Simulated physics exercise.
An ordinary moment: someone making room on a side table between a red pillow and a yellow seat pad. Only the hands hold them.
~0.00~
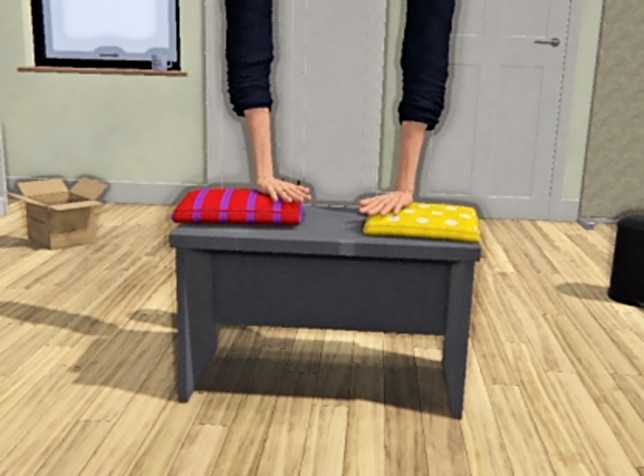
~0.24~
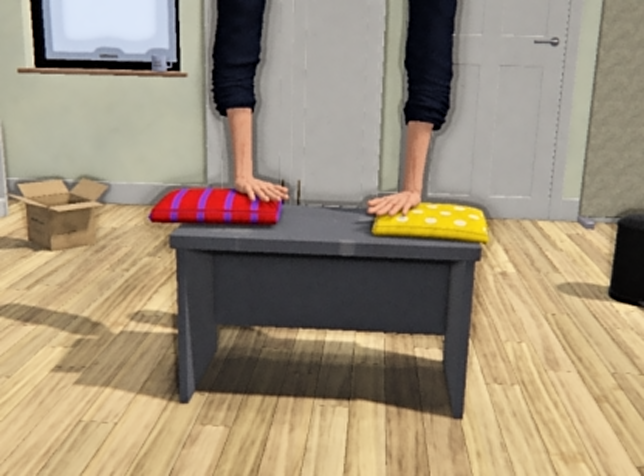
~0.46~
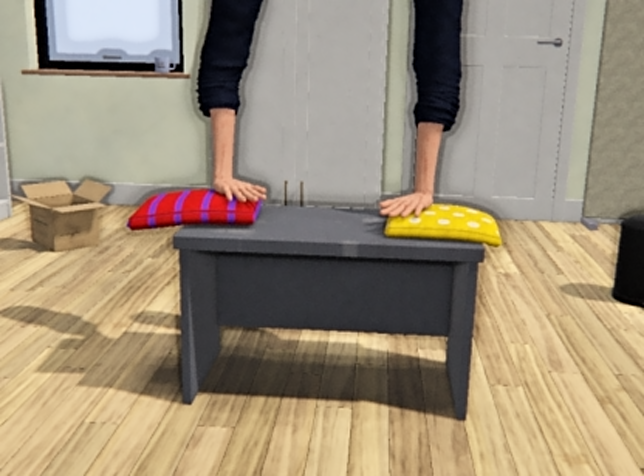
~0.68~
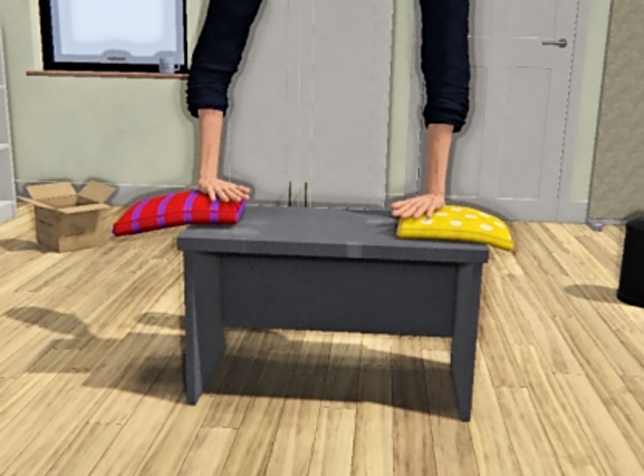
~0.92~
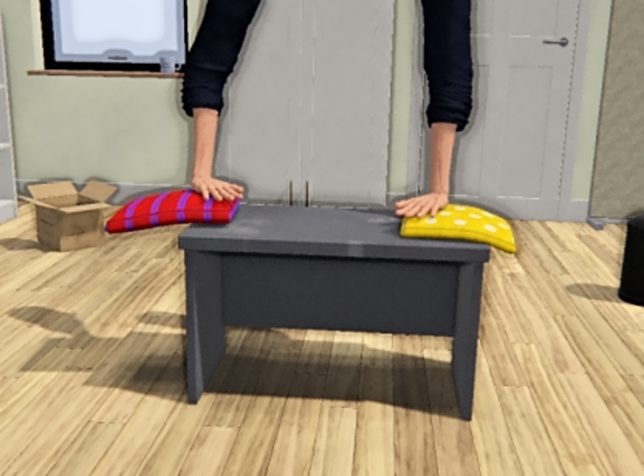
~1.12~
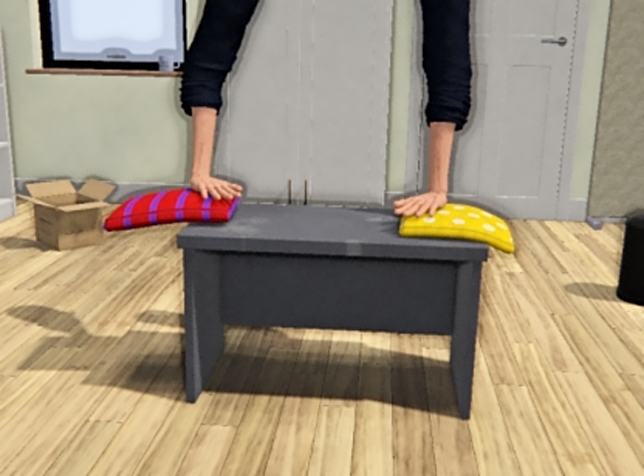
In a room with a pale wood floor, two hands press on a red striped pillow and a yellow dotted cushion lying on a grey table. The hands slide them apart, the red one left and the yellow one right, until both jut past the table's ends, the red one farther.
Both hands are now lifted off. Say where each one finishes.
In the end the red pillow slumps off the end; the yellow seat pad remains on top.
After 1.54 s, pillow falling near (170, 303); seat pad as it was left.
After 1.84 s, pillow on the floor near (149, 355); seat pad as it was left.
In the end, pillow on the floor near (146, 357); seat pad as it was left. The red pillow tips over and falls and the yellow seat pad holds its place.
